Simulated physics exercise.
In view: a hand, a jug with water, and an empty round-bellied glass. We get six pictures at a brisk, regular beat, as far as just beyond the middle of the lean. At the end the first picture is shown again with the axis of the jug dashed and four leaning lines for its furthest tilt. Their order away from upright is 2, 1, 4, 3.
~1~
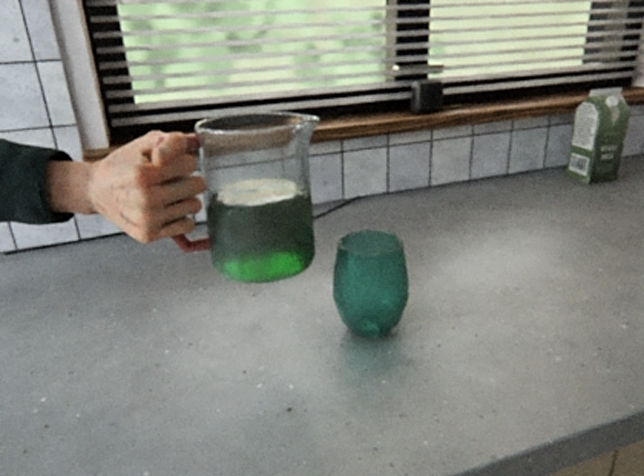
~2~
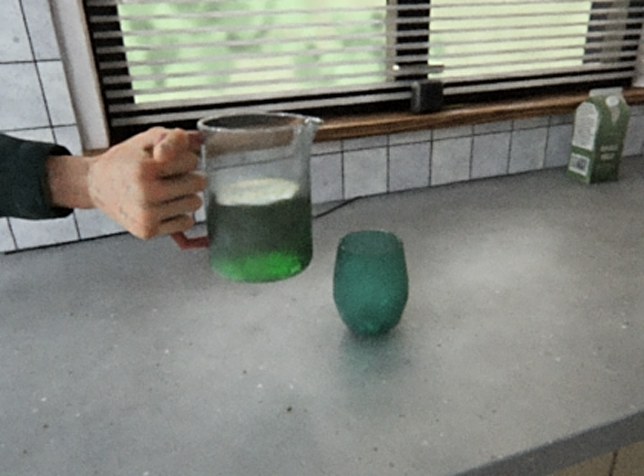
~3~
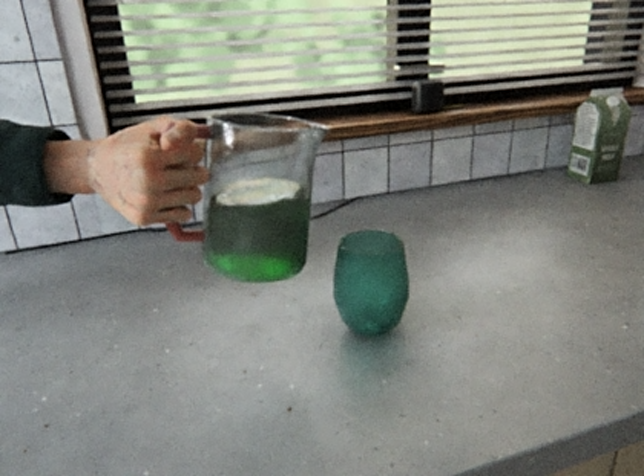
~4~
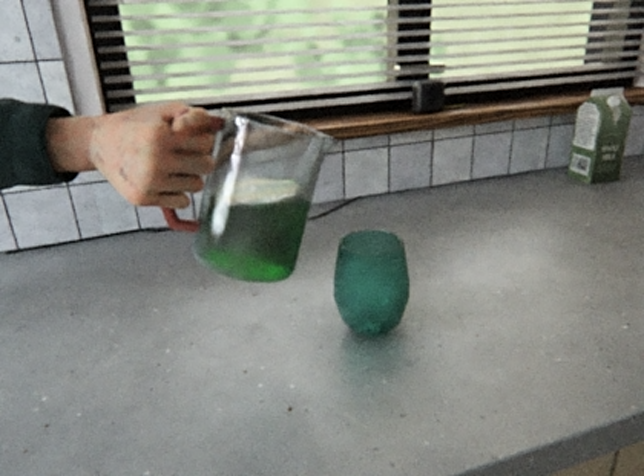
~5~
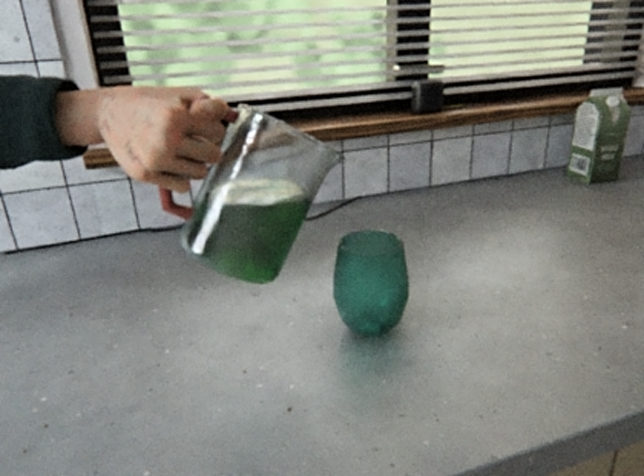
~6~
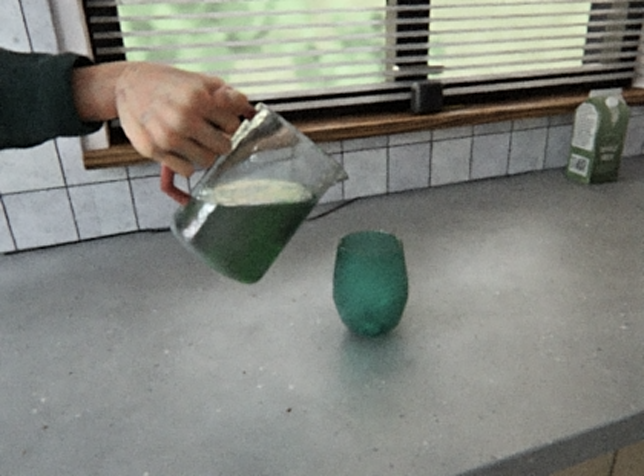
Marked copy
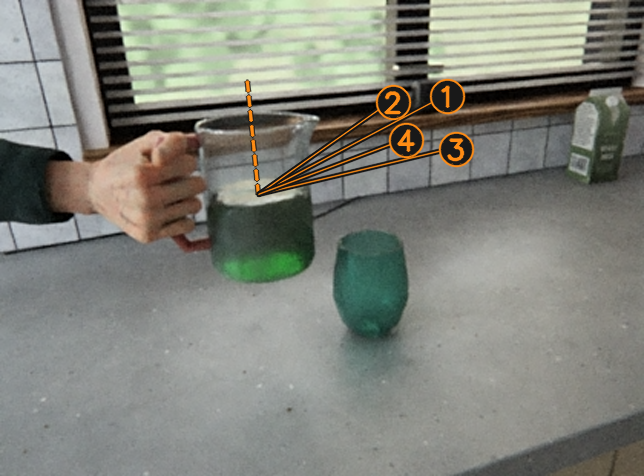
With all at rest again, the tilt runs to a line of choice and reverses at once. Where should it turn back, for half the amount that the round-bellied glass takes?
The best tilt is 4.
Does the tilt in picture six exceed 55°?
No, it does not.
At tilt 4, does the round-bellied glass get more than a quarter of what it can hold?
Yes.
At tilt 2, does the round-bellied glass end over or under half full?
Under half.
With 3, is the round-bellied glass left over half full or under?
Over half.
On the marked copy, 1 at (431, 102); 2 at (378, 110); 3 at (439, 151); 4 at (390, 144).
With 1, the round-bellied glass ends with about 33 % of what it can hold.
With 2, the round-bellied glass ends with about 15 % of what it can hold.
With 3, the round-bellied glass ends with about 67 % of what it can hold; 8 % of the water is spilt.
With 4, the round-bellied glass ends with about 52 % of what it can hold.
